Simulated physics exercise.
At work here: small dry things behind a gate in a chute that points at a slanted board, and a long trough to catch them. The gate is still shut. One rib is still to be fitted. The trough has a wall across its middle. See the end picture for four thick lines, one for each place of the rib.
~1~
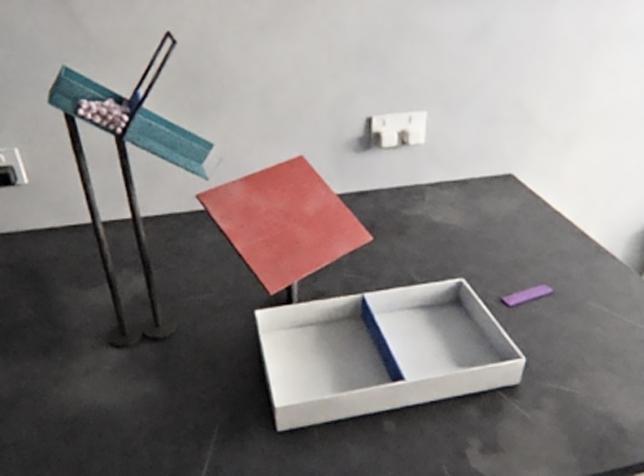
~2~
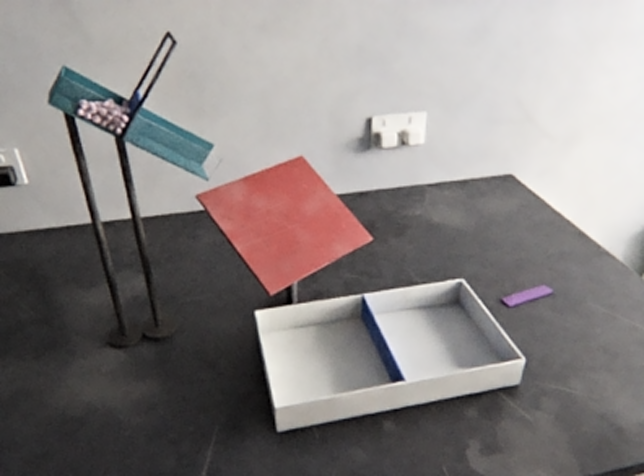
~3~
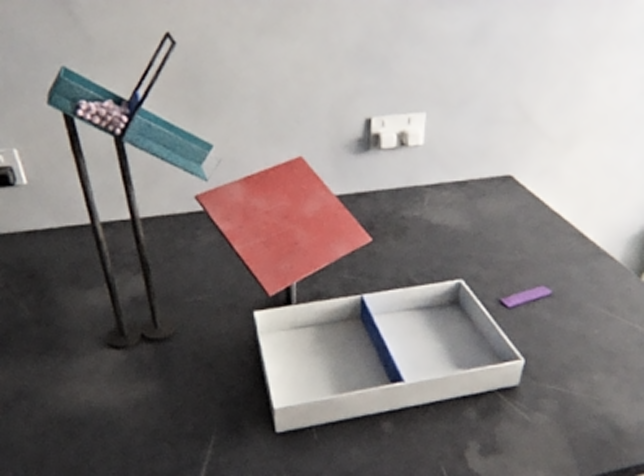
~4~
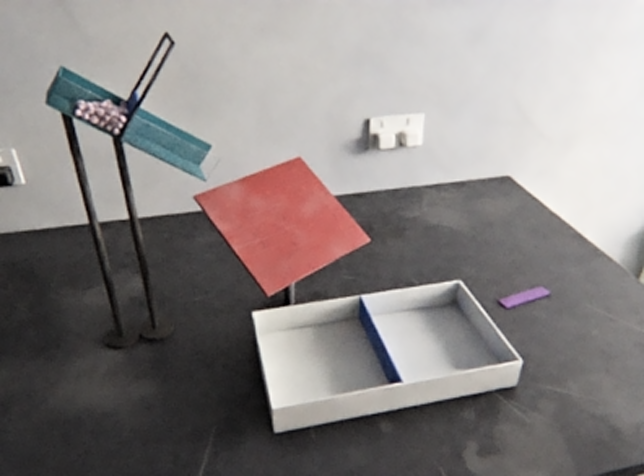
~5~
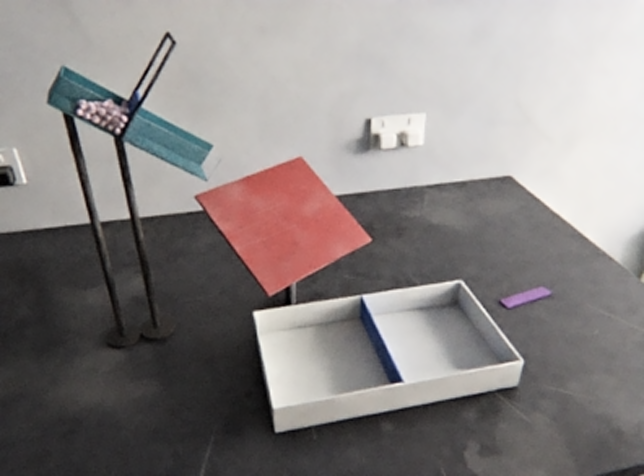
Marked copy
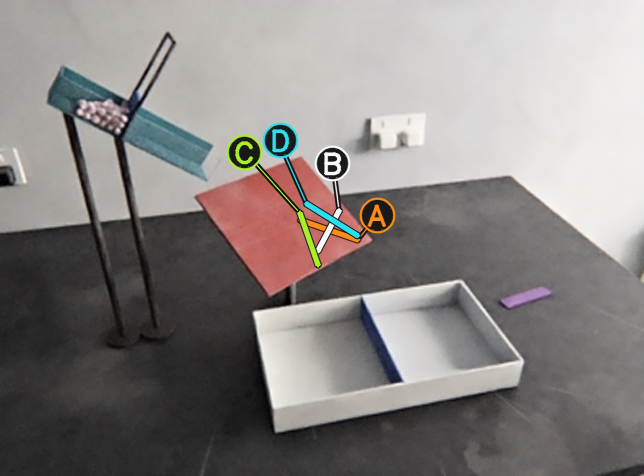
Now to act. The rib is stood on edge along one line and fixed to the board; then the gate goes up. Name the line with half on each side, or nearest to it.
Line A.
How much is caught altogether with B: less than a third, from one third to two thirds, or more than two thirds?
It is more than two thirds.
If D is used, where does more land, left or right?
More lands on the right.
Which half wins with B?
Left.
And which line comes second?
The answer is D.
On the marked copy, line A from (300, 220) to (357, 239); line B from (339, 210) to (317, 251); line C from (299, 213) to (318, 264); line D from (306, 203) to (357, 235).
With A, of what is caught, about a third in the left half, about two thirds in the right.
With B, of what is caught, nearly all in the left half, a stray few in the right.
With C, of what is caught, nearly all in the left half, a stray few in the right.
With D, of what is caught, about a quarter in the left half, most in the right.
